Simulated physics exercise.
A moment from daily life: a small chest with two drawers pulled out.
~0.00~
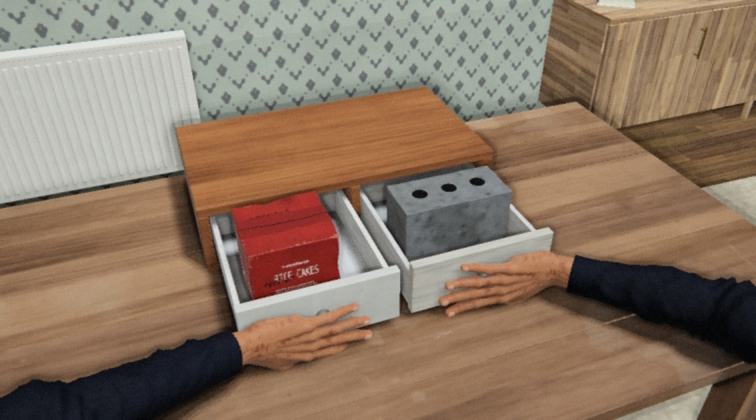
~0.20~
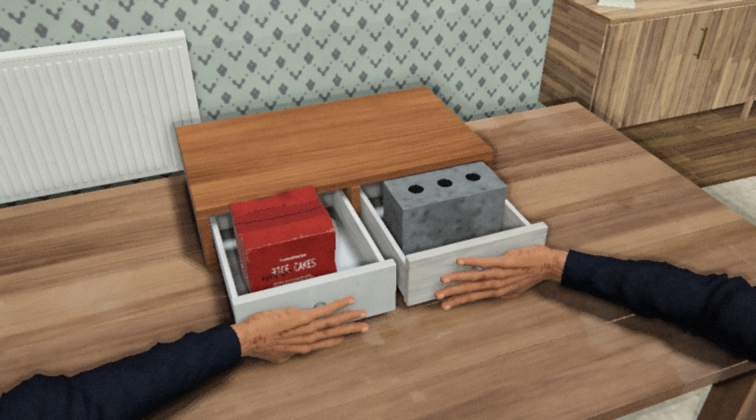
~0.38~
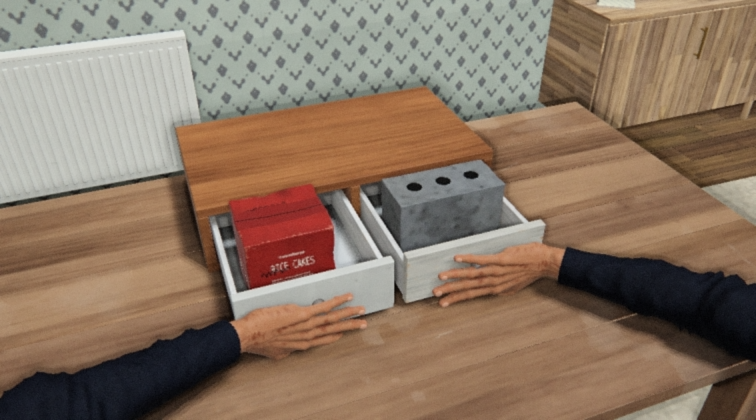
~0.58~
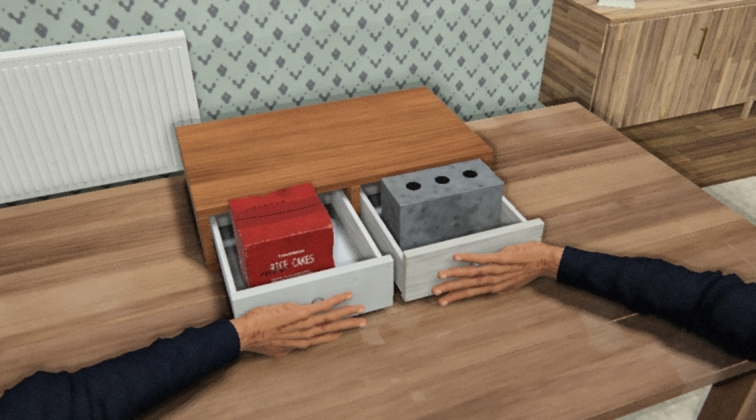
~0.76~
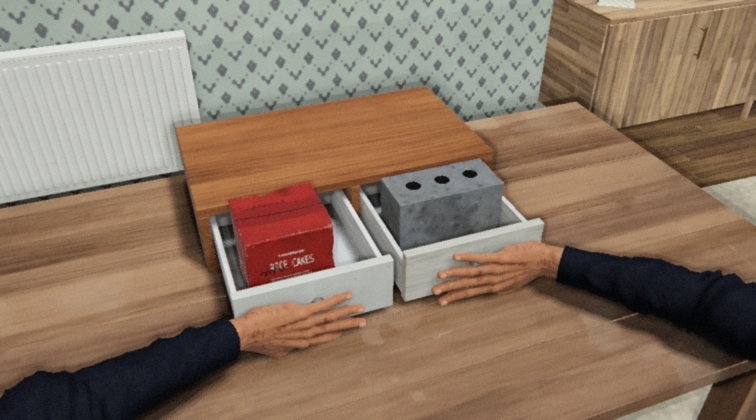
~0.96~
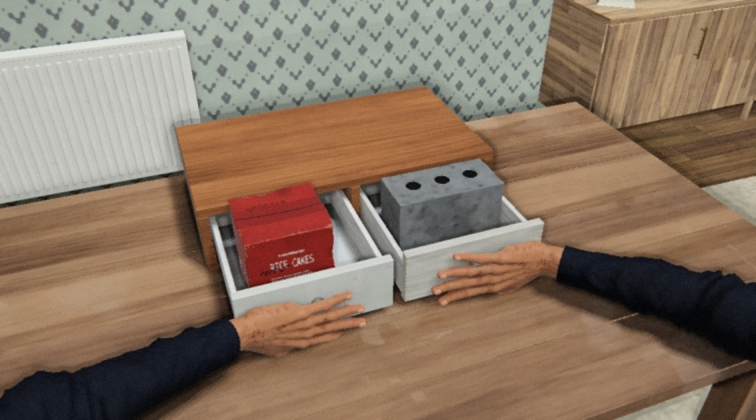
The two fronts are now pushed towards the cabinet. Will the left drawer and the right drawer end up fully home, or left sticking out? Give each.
The left drawer ends up sticking out, the right drawer ends up sticking out.
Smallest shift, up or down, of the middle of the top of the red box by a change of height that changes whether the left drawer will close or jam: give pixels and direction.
The switch happens after a shift of some 20 pixels down.
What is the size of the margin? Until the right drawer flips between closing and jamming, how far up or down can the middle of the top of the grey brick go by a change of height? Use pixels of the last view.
A downward move of around 8 pixels.
By 1.24 s, left drawer starting in; right drawer starting in.
When it is over (2.4 s), the left drawer will not close; the right drawer will not close.
